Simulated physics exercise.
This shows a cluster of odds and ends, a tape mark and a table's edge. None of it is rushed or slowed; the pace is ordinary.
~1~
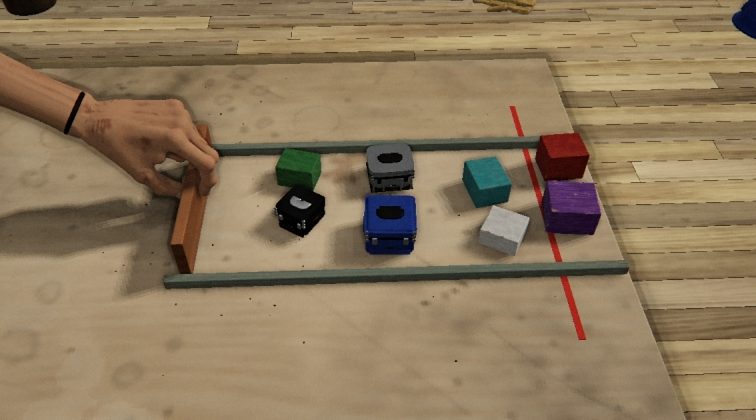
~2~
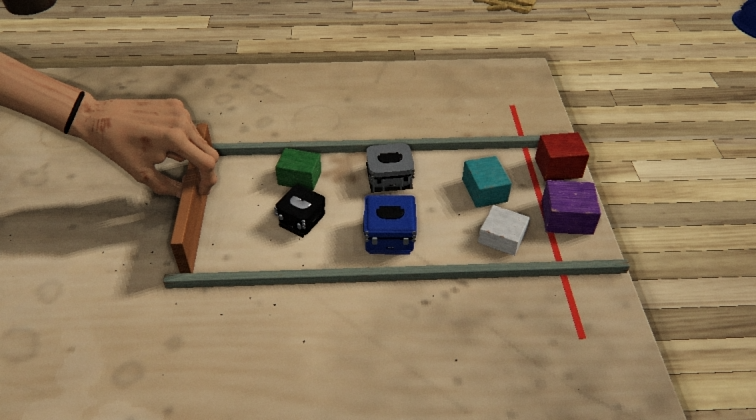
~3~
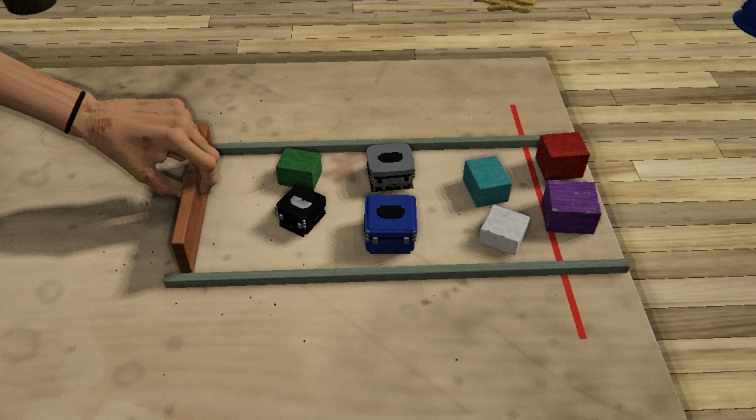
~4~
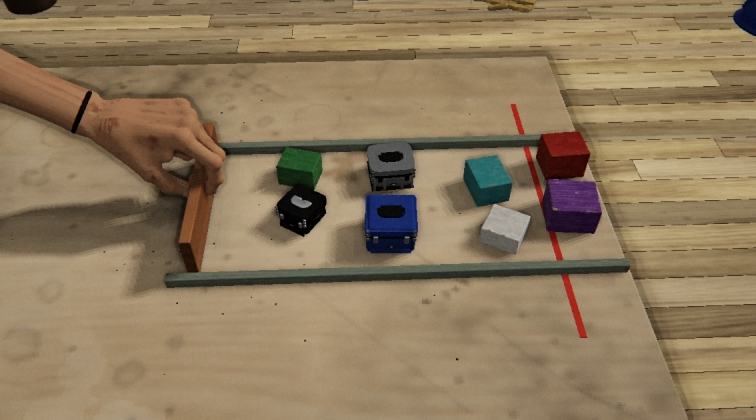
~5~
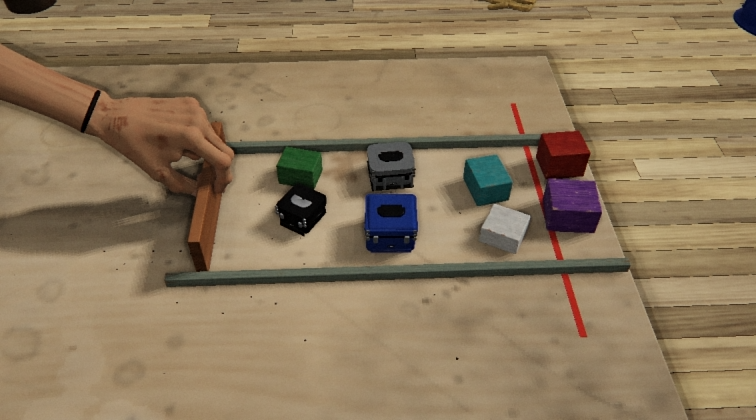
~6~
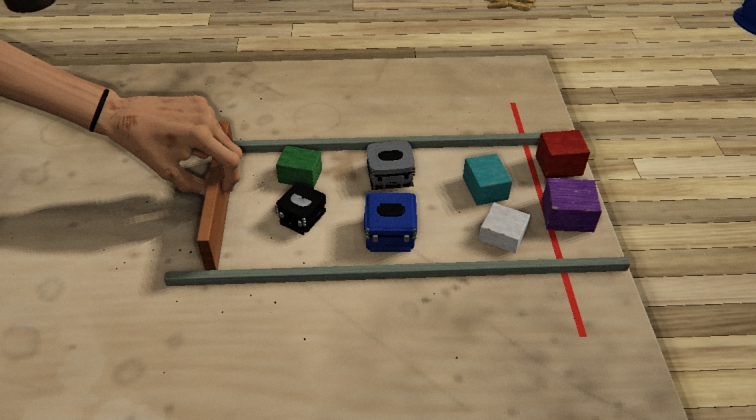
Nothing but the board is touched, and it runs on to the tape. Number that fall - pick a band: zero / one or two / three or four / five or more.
Band: Three or four.
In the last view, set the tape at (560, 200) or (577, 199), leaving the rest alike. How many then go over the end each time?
In that order 5 and 5.
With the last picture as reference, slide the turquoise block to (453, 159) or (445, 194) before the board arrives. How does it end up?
Try one: It ends up off. Try two: It is still there.
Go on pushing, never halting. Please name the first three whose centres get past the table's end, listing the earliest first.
Sequence: Purple block; red block; white block.
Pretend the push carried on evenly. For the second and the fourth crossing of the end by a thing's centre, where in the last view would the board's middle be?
At the first moment about (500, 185), at the next about (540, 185).
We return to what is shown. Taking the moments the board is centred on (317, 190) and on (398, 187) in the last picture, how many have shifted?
2 by the first point, 5 by the second.
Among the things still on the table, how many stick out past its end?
It totals 2.
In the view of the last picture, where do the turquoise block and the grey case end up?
The turquoise block settles near (605, 190); as for the grey case, near (592, 157).
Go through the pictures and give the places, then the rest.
The first picture shows red block (562, 157); purple block (570, 208); white block (504, 231); board (195, 196); tape (542, 203).
The second picture shows purple block (570, 207); turquoise block (486, 182).
The third picture shows white block (504, 229); green block (299, 169).
The fourth picture shows red block (563, 155); board (202, 195).
The fifth picture shows purple block (571, 206); grey case (391, 166).
The sixth picture shows red block (562, 154); purple block (571, 205); white block (504, 227); board (218, 192); tape (542, 200).
Soon after, none off yet; red block at rest near (562, 154); purple block at rest near (571, 205); white block at rest near (504, 227).
Then, none off yet; red block at rest near (562, 154); purple block moving near (575, 206); white block moved a little near (520, 225).
By the end, the number that fall off is three or four; fallen, white block, purple block and red block.
